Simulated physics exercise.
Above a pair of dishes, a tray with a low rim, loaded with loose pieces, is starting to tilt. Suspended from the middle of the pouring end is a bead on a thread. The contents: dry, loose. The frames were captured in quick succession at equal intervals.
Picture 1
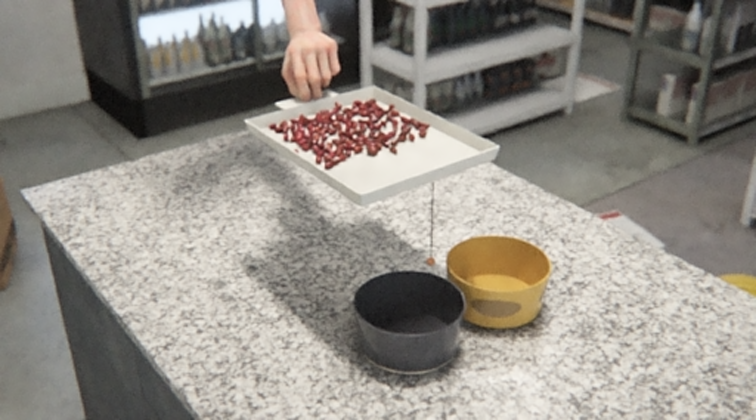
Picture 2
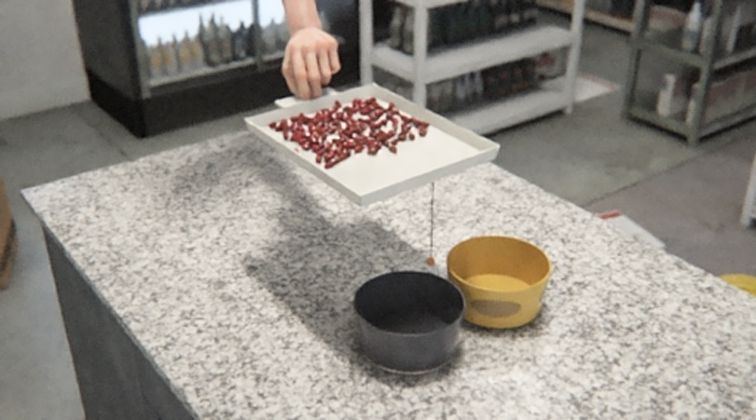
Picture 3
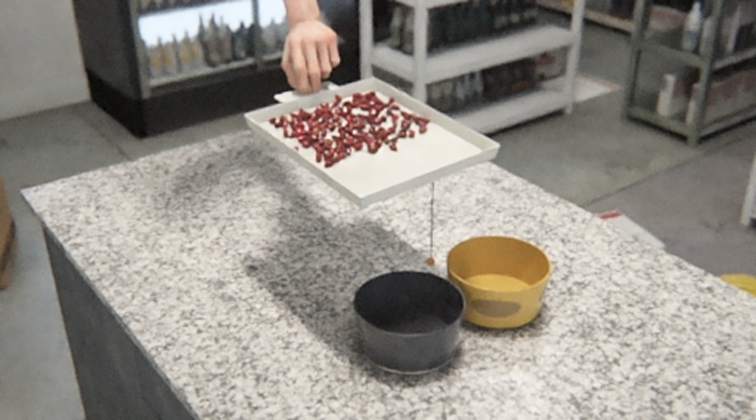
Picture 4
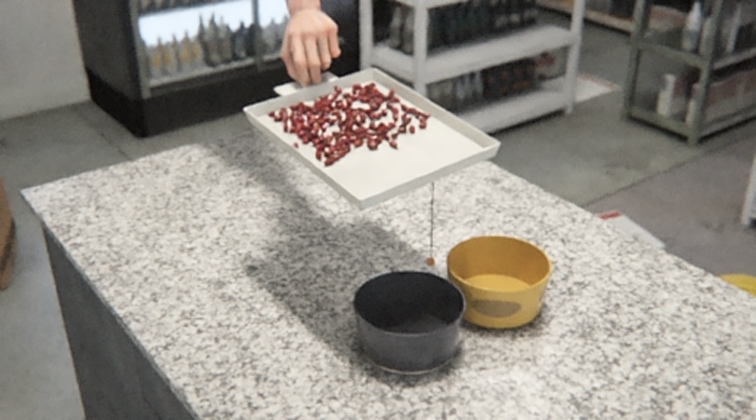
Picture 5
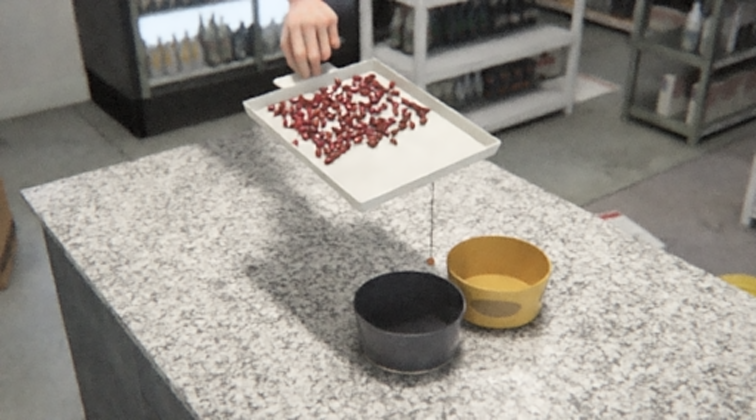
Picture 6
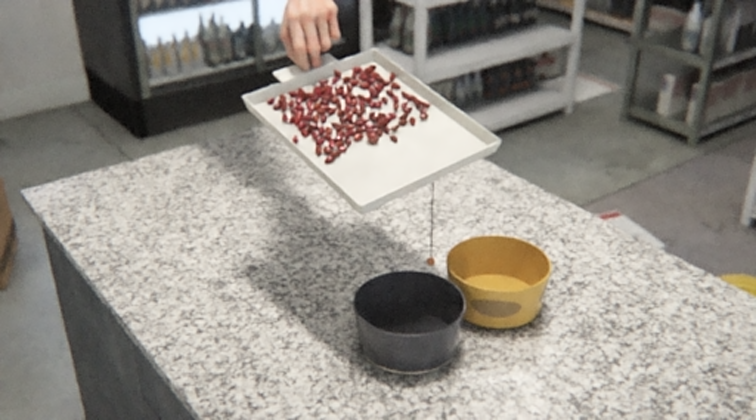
A hand grips the far side of a square white tray of dark red beans, held above a speckled granite counter seen from above, with bottles and metal shelving behind. Beneath the tray's near edge hang a thread and small bead, beside a black bowl at left and a yellow one at right. The hand slowly raises the far side, slanting the tray gently towards the viewer.
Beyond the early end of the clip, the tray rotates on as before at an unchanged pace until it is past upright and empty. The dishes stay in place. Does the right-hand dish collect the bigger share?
The leftmost dish is going to catch more.
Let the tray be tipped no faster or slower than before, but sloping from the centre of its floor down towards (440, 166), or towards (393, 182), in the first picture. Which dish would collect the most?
The first tilt favours the dish to the right, the second the dish to the left.
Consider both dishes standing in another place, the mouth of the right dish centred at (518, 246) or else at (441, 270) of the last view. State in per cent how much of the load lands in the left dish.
The first try yields 30% and the second yields 80%.
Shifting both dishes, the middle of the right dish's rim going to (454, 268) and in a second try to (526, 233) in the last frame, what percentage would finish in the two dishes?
The first yields 90 per cent and the second 10 per cent.
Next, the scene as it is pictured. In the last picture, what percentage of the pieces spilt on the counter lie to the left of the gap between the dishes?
My estimate is some 100 per cent.
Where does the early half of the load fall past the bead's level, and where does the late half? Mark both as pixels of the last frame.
At (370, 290) for the first part, then at (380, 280) for the others.
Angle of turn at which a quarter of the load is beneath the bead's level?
Roughly 100 degrees of turn.
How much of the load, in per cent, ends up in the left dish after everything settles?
Close to 70 in every hundred pieces.
Just after the last frame, tray tipped steeply; almost all on the tray; just a few in the left dish; just a few outside both; about a tenth in the air.
A moment on, tray tipped right over; the larger part on the tray; about a tenth in the left dish; about a tenth outside both; about a tenth in the air.
Further on, tray tipped past a quarter turn; the larger part in the left dish; roughly a quarter outside both.
When it is over, tray tipped past a quarter turn; the larger part in the left dish; not one in the right dish; roughly a quarter outside both.
